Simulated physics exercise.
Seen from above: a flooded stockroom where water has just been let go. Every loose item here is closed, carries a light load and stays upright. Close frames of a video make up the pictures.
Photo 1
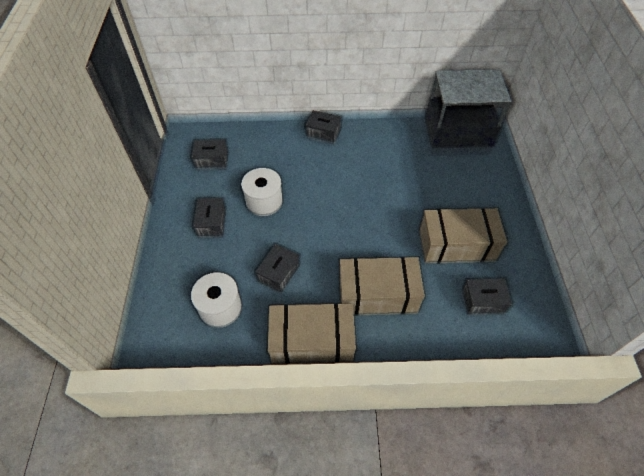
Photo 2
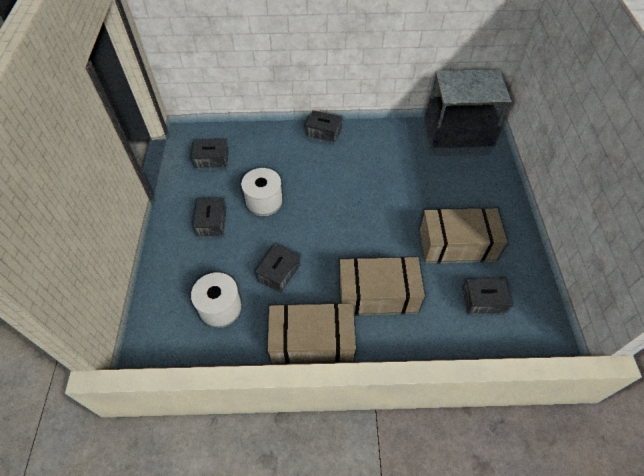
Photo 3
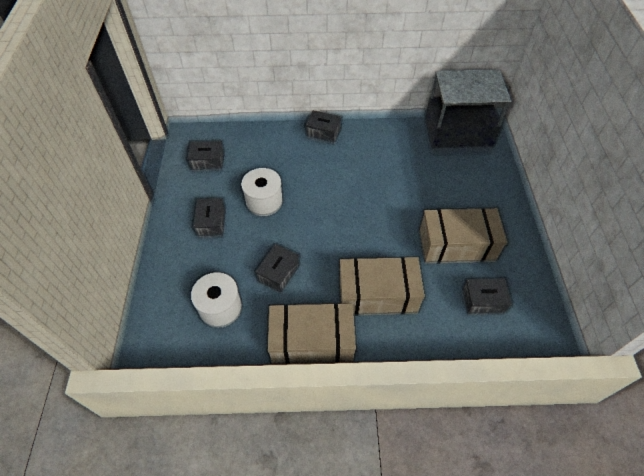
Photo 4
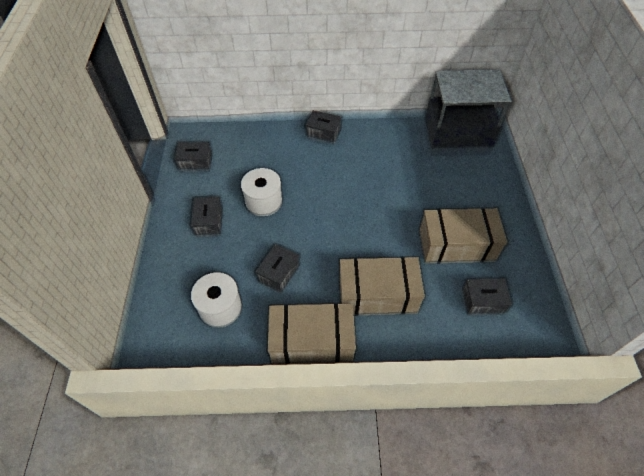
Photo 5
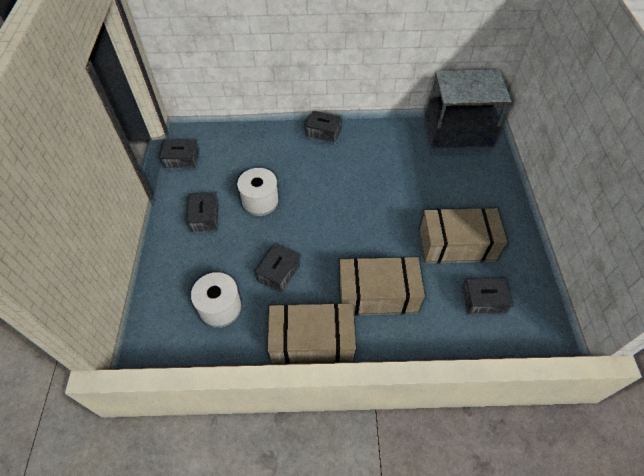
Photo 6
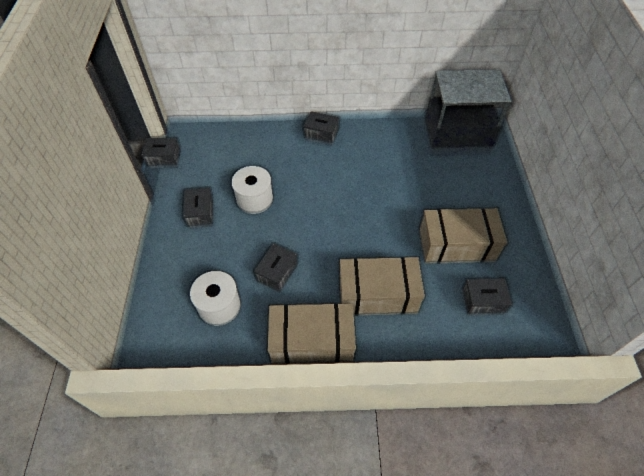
A dark door in the left wall opened, then the nearest dark box drifted left across the blue water to the doorway, while another dark box and a white roll behind it shifted slightly.
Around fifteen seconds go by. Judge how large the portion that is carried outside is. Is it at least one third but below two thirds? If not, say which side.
Yes, what's gone ends up between a third and two thirds of the lot.
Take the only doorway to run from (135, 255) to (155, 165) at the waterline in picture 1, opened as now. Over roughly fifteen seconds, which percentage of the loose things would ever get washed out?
Result: Close to 60 %.
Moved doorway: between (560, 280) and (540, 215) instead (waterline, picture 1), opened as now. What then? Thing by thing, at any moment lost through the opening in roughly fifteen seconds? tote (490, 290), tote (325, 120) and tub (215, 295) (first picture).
Taken in turn, the first item is flushed away, the second is held back and the last is held back.
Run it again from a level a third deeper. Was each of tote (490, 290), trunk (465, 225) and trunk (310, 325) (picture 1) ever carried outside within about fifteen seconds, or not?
In the order given: Never lost, never lost and never lost.
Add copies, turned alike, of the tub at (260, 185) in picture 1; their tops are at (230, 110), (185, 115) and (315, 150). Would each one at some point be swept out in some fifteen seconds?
Outcomes in turn are expelled, expelled, expelled.
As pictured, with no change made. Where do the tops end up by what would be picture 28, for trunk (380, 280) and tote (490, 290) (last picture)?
Approximately (319, 255) for one, (457, 285) for the other.
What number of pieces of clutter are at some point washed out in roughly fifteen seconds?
The count is 5.
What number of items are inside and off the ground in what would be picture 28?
6 in total.
A moment on, 1 of 10 are out; 9 afloat.
Next, 3 of 10 are out; 7 afloat.
Later, 4 of 10 are out; 6 afloat.
In the end, 5 of 10 are out; 5 afloat.
